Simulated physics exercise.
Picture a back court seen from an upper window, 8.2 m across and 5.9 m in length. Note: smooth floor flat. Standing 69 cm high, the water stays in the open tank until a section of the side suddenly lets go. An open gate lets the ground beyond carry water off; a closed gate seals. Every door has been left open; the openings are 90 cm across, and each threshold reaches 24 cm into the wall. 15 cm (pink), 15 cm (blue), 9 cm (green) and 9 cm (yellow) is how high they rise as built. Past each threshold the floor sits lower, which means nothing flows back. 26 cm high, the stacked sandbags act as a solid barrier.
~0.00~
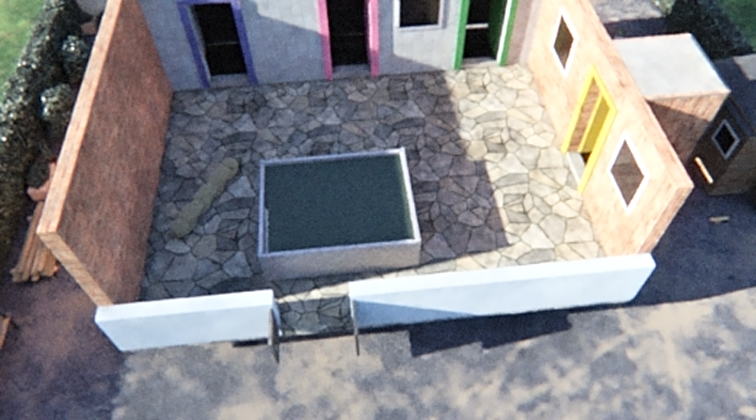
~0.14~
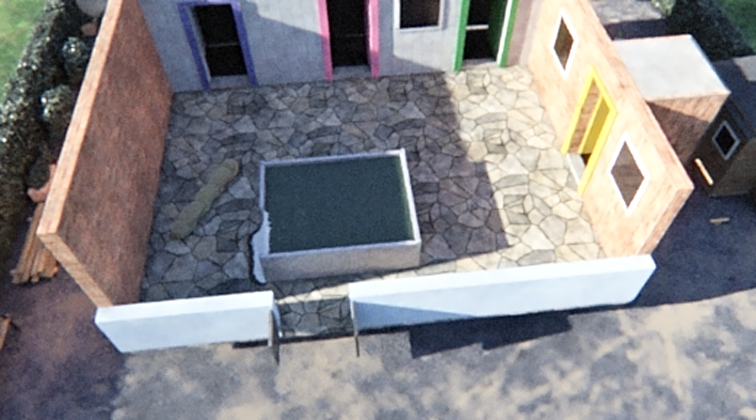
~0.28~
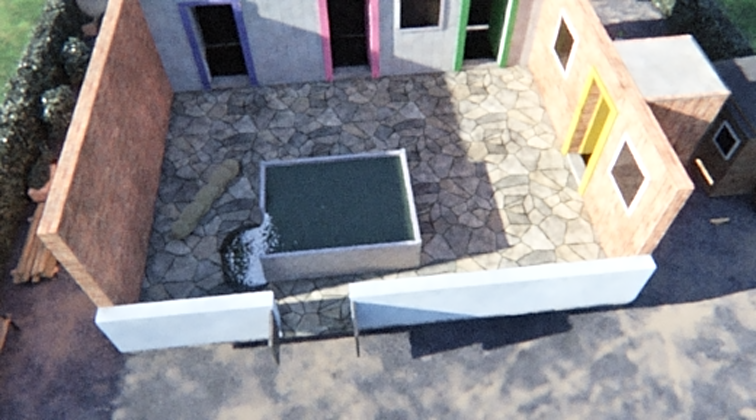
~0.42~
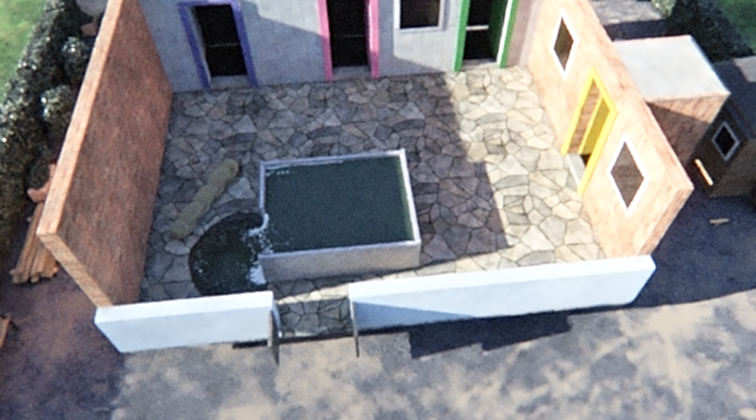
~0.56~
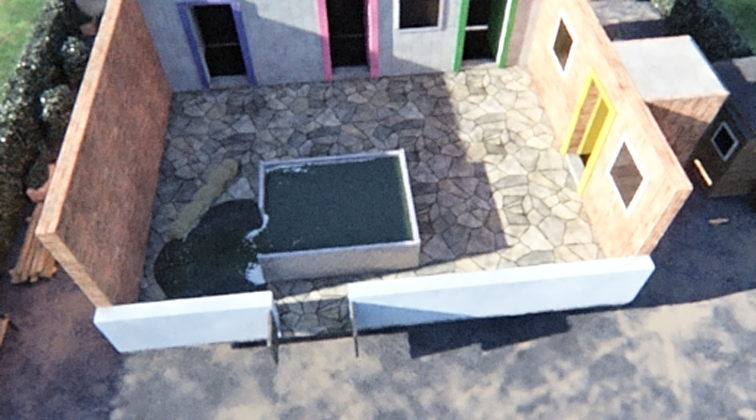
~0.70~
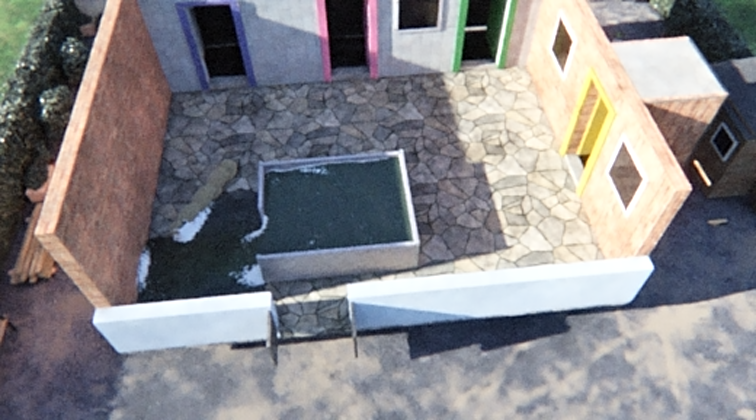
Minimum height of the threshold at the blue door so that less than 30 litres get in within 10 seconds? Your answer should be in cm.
Roughly 12 cm.
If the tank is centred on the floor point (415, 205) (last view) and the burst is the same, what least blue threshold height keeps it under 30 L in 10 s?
At least some 8.5 centimetres tall.
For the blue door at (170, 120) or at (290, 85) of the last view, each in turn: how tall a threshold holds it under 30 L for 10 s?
First place around 7.5 cm, second around 7.5 cm.
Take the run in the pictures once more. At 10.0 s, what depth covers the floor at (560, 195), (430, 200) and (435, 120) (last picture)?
I'd read roughly 6, 1 and 4 cm there.
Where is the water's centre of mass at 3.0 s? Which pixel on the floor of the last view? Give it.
(274, 235) or so.
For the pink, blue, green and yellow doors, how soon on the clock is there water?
Arrival times - pink: 4.5 s; blue: 3.2 s; green: 6.5 s; yellow: 7.0 s.
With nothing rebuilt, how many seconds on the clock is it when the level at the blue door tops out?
The depth peaks at about 3.6 seconds.
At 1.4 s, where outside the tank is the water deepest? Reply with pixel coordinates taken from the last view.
At about pixel (133, 331).
After 1.4 s water covers 10 % of the floor, deepest (53 cm) near (133, 331); it has not reached the blue door.
After 3.0 s water covers 30 % of the floor, deepest (38 cm) near (141, 284); it has not reached the blue door.
After 10.0 s water covers 90 % of the floor, deepest (17 cm) near (136, 311); 10 cm at the blue door, 9 litres in over its 15 cm threshold.
At the blue door as built, the water arrived by 3.2 s and peaked near 18 cm at 3.6 s.
With a threshold of 10.5 cm, 50 litres would have come in within the 10 s; with 14.5 cm, 11 litres. So under 30 litres takes about 12 cm.
